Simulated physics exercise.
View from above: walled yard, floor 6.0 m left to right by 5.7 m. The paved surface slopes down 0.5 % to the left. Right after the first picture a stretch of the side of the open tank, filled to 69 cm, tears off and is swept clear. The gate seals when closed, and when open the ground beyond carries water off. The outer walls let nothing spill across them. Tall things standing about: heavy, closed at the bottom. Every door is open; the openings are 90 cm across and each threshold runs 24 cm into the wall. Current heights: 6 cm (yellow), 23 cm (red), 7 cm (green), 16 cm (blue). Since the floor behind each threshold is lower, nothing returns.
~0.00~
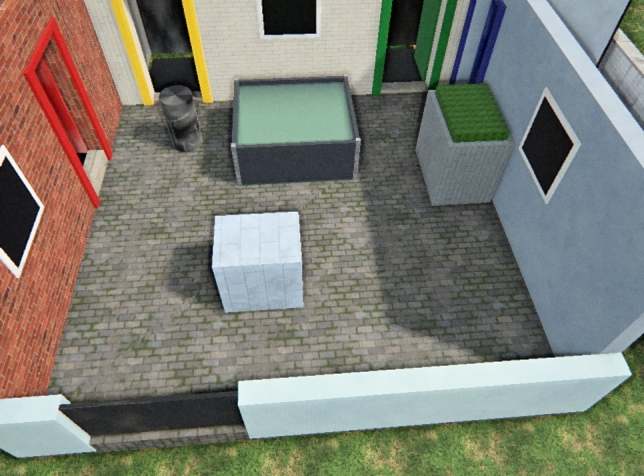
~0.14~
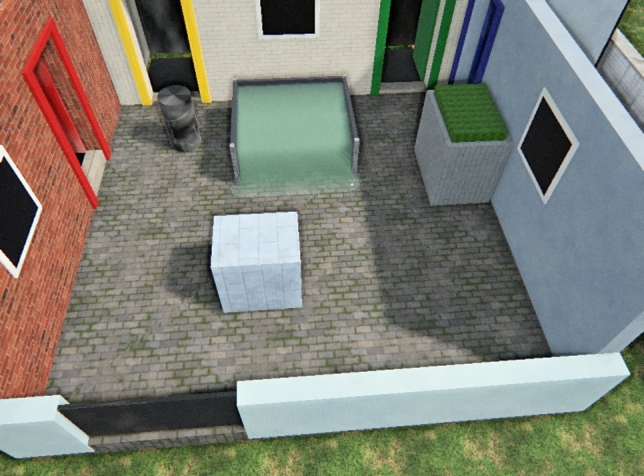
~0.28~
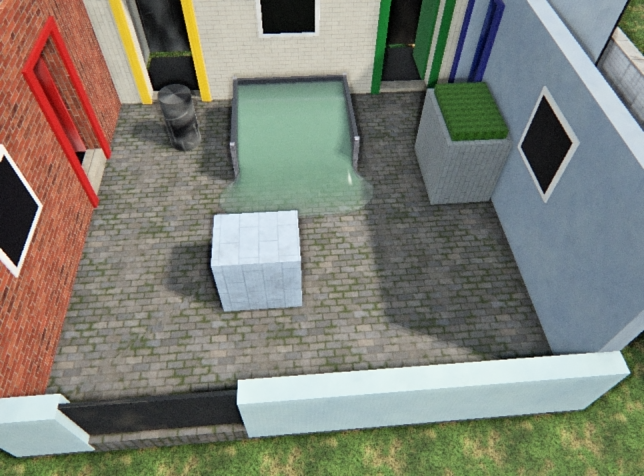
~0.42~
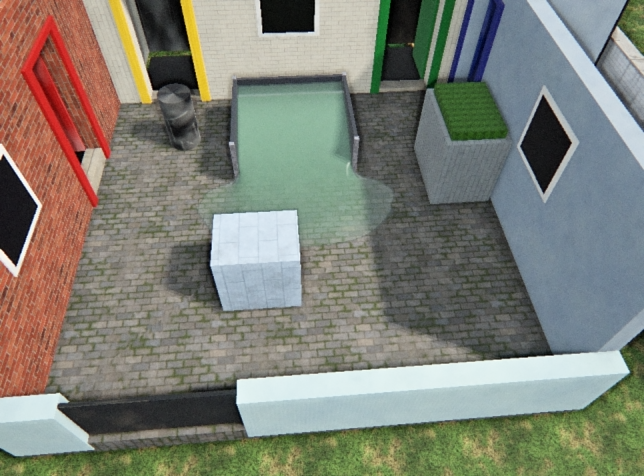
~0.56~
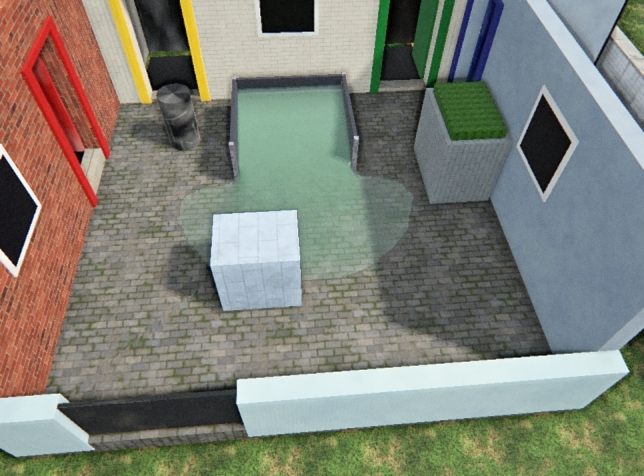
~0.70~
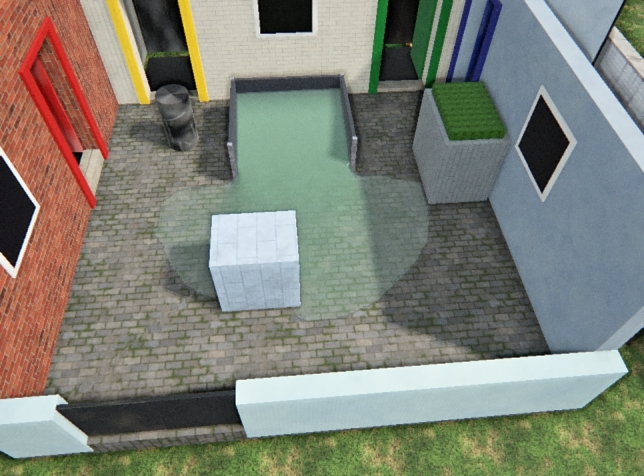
At first, still green water fills an open tank at the back of a walled, paved courtyard. The tank's front side disappears and water pours out over the paving, then fans wider, passing around both sides of a pale block and spreading thinly toward the low front wall.
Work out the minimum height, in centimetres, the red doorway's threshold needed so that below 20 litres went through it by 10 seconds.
The minimum is roughly 6 cm.
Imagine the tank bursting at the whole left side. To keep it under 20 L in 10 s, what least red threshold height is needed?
It should stand roughly 29 cm high.
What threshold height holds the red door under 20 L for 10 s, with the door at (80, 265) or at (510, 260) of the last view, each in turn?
Around 15 and 8.5 cm respectively.
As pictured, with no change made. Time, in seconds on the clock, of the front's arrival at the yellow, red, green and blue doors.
Yellow = 4.0 s, red = 2.6 s, green = 5.5 s, blue = 4.5 s.
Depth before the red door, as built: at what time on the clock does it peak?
It peaks around 10.0 s.
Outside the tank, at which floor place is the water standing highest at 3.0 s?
Around (544, 382).
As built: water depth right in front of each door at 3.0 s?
Door by door in centimetres - yellow 0, red 6, green 0, blue 0.
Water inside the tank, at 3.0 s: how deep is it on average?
It averages close to 11 centimetres.
After 1.4 s water covers 40 % of the floor, deepest (42 cm) near (276, 251); it has not reached the red door.
After 3.0 s water covers 65 % of the floor, deepest (30 cm) near (544, 382); 6 cm at the red door, 0 litres in over its 23 cm threshold.
After 10.0 s water covers 95 % of the floor, deepest (11 cm) near (96, 196); 10 cm at the red door, 0 litres in over its 23 cm threshold.
At the red door as built, the water arrived by 2.6 s and peaked near 11 cm at 9.8 s.
Run again over the same 10 s with other heights there, 34 litres in over 5 cm, 6 litres over 8 cm. The limit of 20 litres is kept from about 6 cm up.
